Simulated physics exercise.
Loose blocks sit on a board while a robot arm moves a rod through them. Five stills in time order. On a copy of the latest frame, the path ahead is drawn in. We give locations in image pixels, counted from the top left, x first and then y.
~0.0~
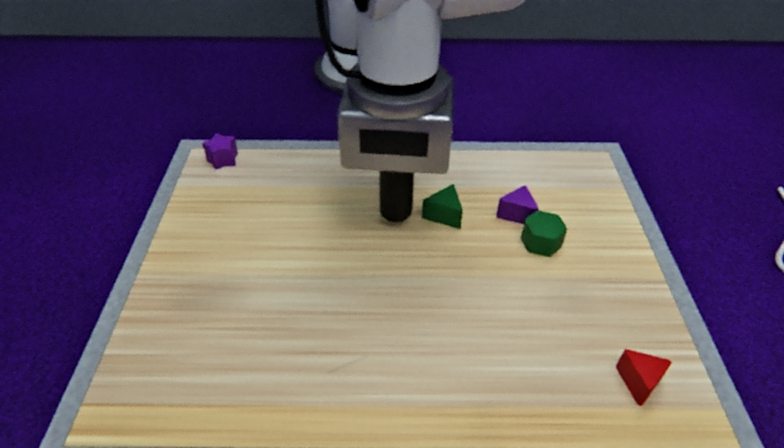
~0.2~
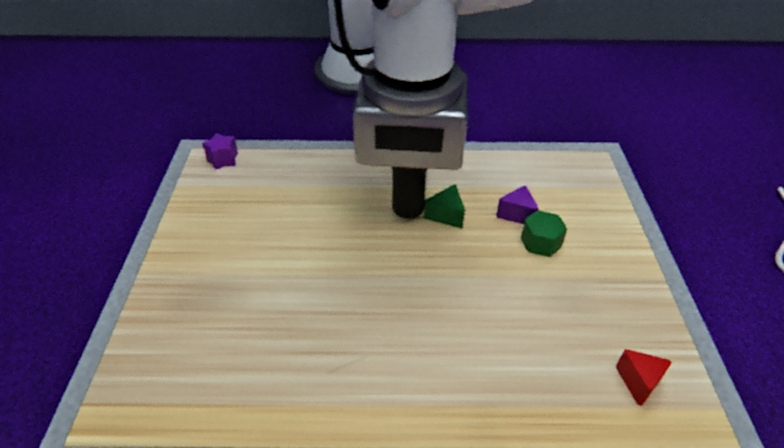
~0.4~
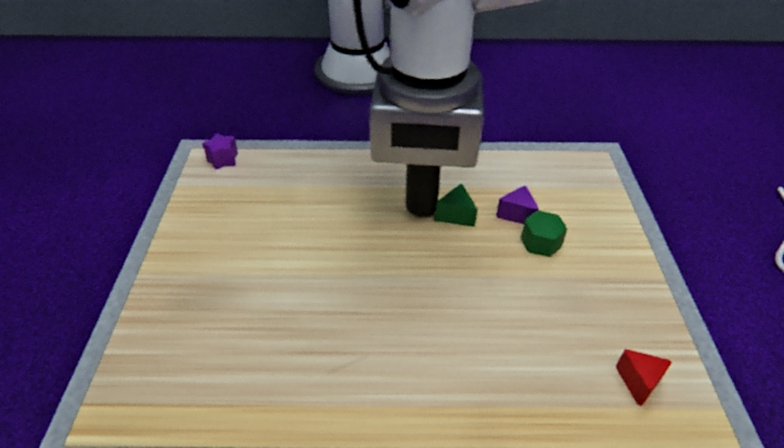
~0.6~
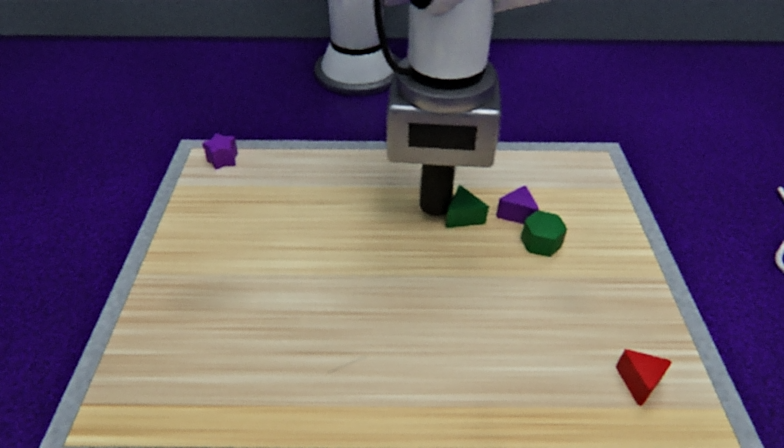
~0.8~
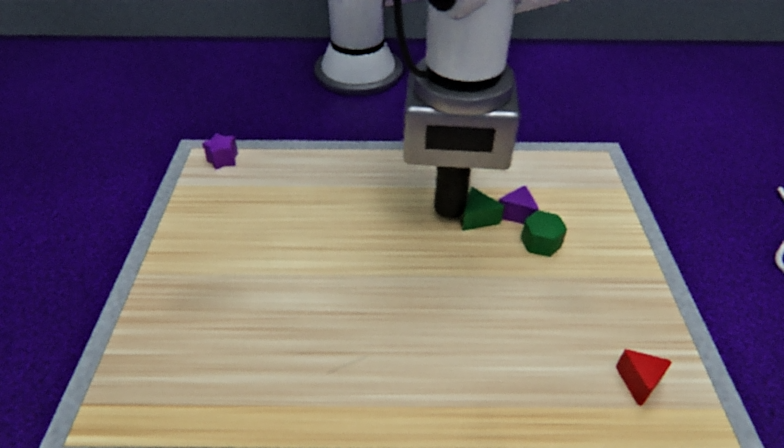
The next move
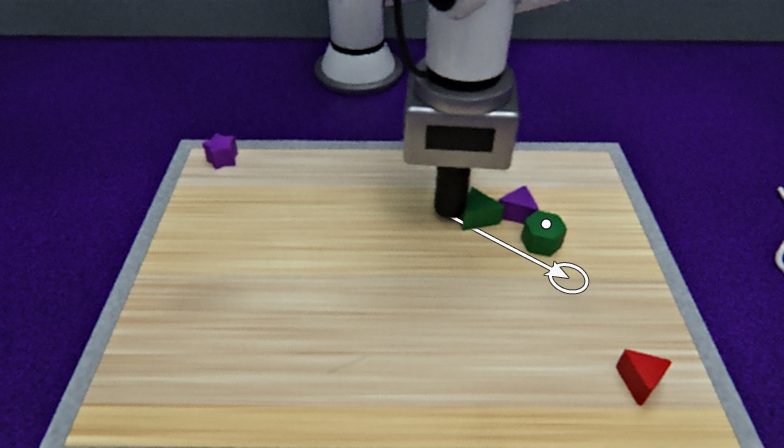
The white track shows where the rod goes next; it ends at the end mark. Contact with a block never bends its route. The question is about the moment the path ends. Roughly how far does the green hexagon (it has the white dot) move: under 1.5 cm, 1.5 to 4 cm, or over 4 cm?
It will move between 1.5 and 4 cm.
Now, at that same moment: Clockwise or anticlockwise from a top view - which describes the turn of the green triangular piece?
It swings round anticlockwise.
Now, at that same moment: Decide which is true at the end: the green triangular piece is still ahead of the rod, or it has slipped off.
I think it loses its spot in front.
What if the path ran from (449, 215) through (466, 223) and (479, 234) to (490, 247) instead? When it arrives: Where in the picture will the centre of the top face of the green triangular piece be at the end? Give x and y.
The point I'd pick in the picture is (513, 212).
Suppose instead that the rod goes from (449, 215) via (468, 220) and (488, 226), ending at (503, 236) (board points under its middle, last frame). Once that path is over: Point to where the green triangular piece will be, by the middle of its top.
For the centre of its top, I'd go with (533, 210).
The drawn path runs from (449, 215) to (569, 278); the dot is on the green hexagon.
The first path, step by step. One third of the way, rod (488, 228); green triangular piece (518, 212), turned 30° anticlockwise.
Two thirds of the way, rod (528, 249); green triangular piece (532, 212), turned 55° anticlockwise; purple triangular piece (524, 195), turned 25° anticlockwise; green hexagon (564, 227), turned 25° clockwise.
At the end, rod (571, 271); green triangular piece (532, 212), turned 55° anticlockwise; purple triangular piece (524, 195), turned 25° anticlockwise; green hexagon (566, 226), turned 25° clockwise.
